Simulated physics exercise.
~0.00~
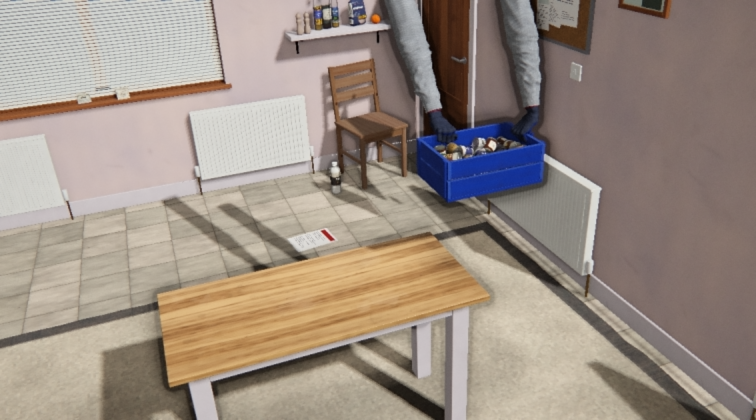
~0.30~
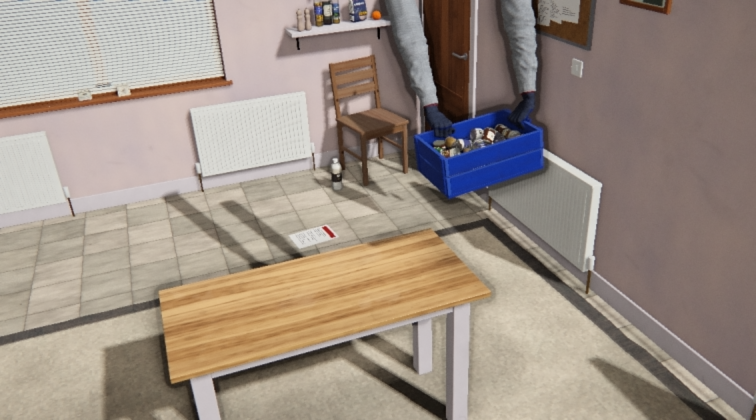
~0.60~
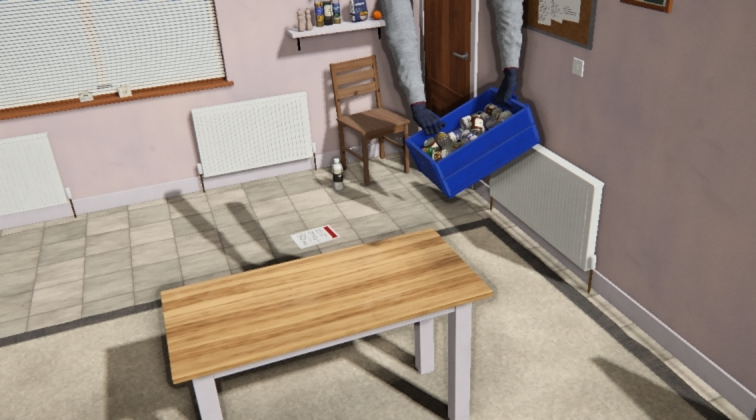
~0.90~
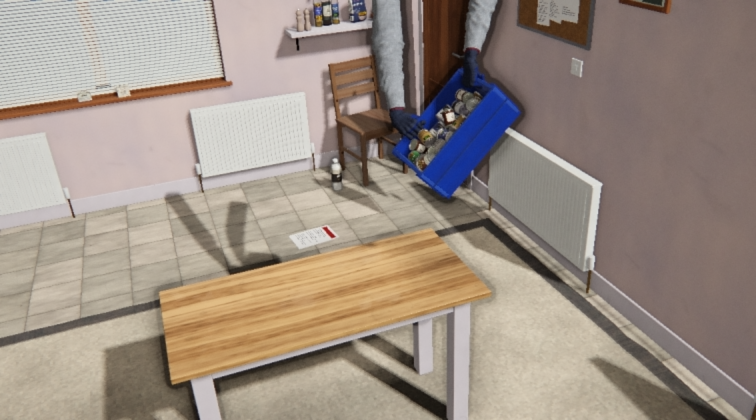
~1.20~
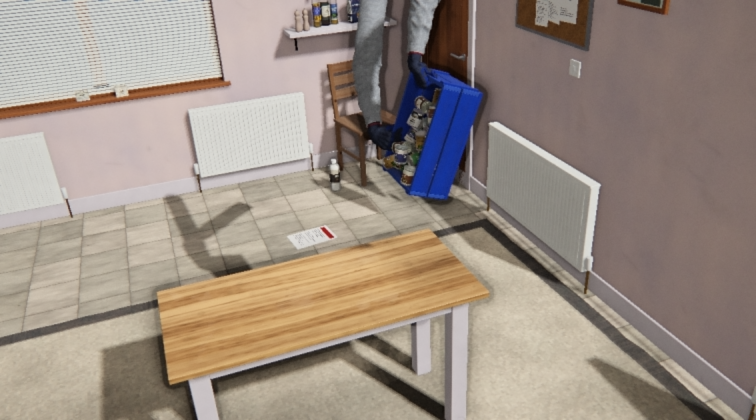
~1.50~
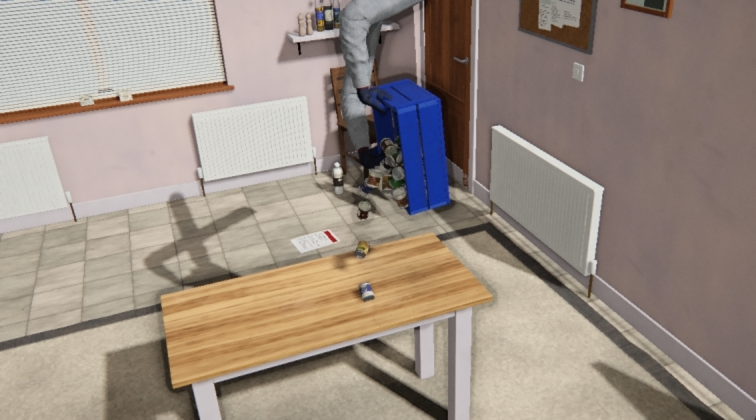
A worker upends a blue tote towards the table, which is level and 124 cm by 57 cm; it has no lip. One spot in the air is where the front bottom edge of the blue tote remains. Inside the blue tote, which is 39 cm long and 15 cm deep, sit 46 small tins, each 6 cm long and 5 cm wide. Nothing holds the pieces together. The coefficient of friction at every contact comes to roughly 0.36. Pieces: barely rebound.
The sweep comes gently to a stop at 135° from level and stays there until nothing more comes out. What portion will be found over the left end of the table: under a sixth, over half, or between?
Oh, only under a sixth of them, I'd say.
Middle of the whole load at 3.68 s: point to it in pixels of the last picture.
Somewhere about (343, 283) in pixels.
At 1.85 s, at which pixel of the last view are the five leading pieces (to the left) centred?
Centre: Approx. (309, 284) px.
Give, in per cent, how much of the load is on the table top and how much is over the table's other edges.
The shares come out near 65 and 35 in a hundred.
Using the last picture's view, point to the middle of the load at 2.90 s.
It's centred at about (349, 283).
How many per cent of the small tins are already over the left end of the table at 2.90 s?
Share at that moment: About 0 %.
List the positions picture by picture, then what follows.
In the first picture (we follow the rim corner now nearest the camera), blue tote at (450, 162); tilt 0°; nothing out yet.
In the second picture, blue tote at (447, 159); tilt 6°.
In the third picture, blue tote at (437, 163); tilt 22°.
In the fourth picture, blue tote at (422, 173); tilt 45°.
In the fifth picture, blue tote at (410, 190); tilt 70°.
In the sixth picture, blue tote at (410, 212); tilt 95°; 5 out, the lowest tin at (367, 292).
After 1.85 s, tilt 120°; 10 still in the blue tote, 19 on the table top and 17 in the air.
After 2.28 s, tilt 135°; 42 on the table top and 4 over the table's other edges.
After 2.90 s, tilt 135°; 33 on the table top, 1 over the left end of the table and 12 over the table's other edges.
Final count (at 3.68 s), 29 on the table top, 2 over the left end of the table and 15 over the table's other edges. Asked share, 2 of 46, 4 per cent.
